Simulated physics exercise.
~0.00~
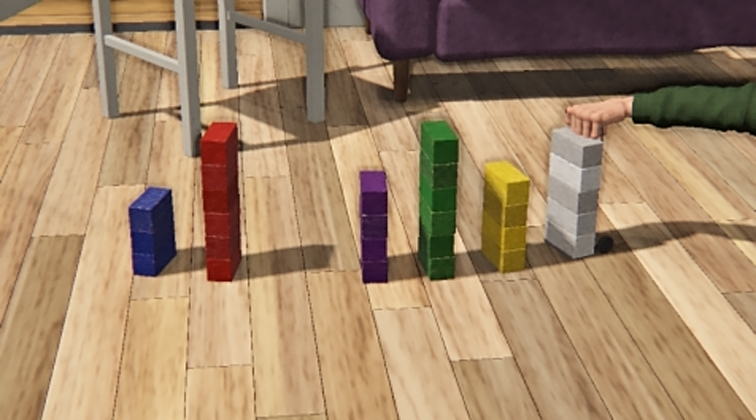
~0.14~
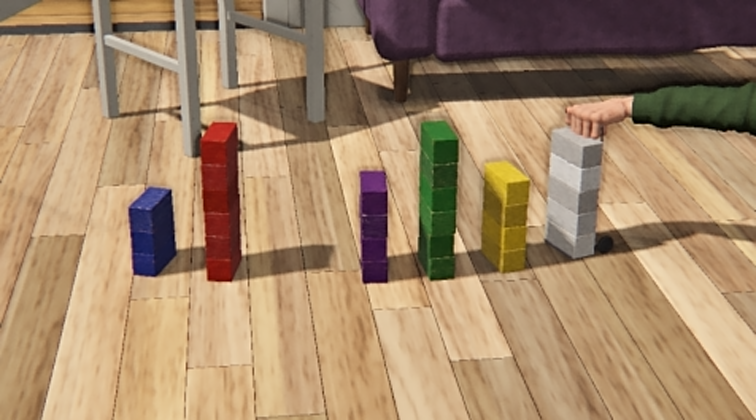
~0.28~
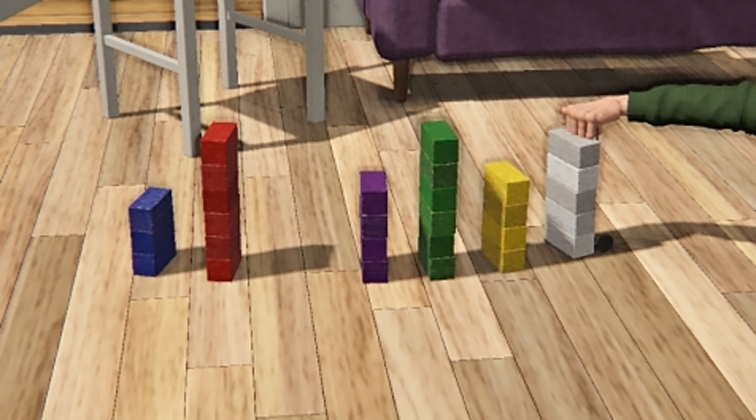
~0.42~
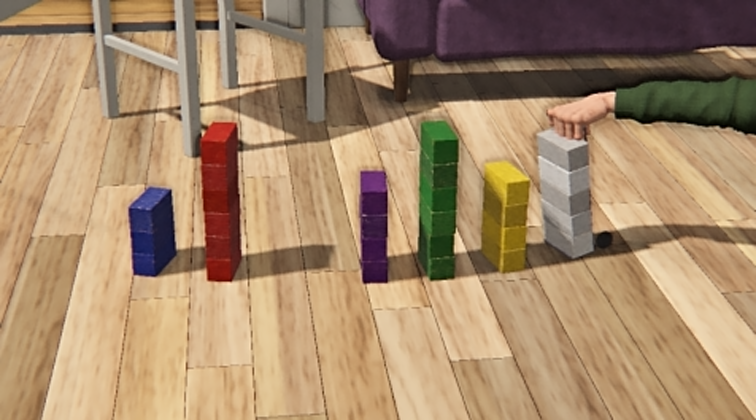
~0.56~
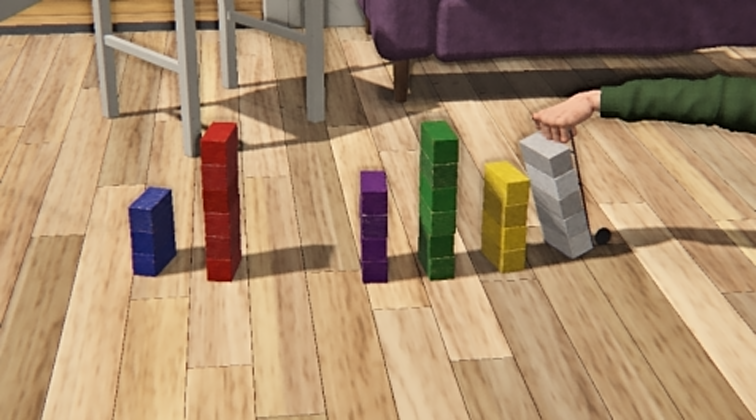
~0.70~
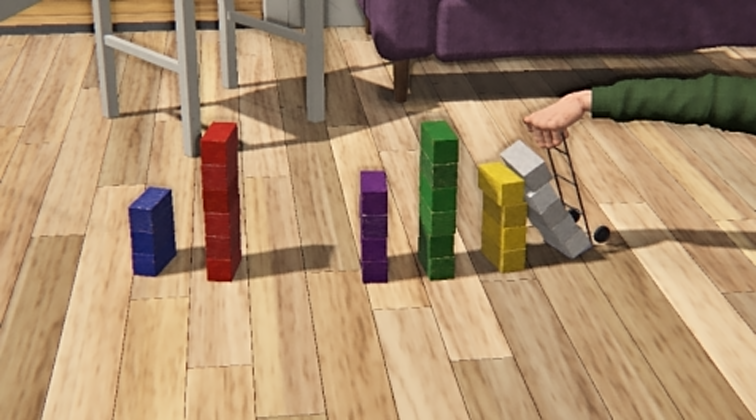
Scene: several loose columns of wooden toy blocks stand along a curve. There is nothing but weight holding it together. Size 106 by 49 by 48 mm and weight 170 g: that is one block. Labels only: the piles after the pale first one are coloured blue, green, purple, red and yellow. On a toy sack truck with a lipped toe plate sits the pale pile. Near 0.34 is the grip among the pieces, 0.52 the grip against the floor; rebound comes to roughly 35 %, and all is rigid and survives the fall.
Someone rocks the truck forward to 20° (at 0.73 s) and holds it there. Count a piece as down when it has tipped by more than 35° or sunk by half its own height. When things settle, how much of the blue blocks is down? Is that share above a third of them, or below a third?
The share is below a third.
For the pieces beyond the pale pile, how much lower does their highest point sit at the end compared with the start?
0 cm.
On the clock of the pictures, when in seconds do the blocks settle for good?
Somewhere close to 2.0 s.
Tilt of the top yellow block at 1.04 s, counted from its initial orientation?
Something like 15°, give or take.
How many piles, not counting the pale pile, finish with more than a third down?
Summing them, I get 3 in all.
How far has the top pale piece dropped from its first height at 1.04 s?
Roughly 10 cm.
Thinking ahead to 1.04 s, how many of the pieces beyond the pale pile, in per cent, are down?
15 per cent.
After 1.04 s, 5 of the pale pile down; none of the 3 blue blocks down (4 of 23 in all colours); top blue block unmoved; top yellow block 15° from how it stood, 25 mm lower.
After 1.44 s, 5 of the pale pile down; none of the 3 blue blocks down (13 of 23 in all colours); top blue block unmoved; top purple block 61° from how it stood, 8 cm lower.
In the end (2.3 s), 5 of the pale pile down; none of the 3 blue blocks down (14 of 23 in all colours); top blue block unmoved; top green block on its side. That is 0 per cent. From the last view, middles, top blue block near (151, 209), top green block near (230, 282).
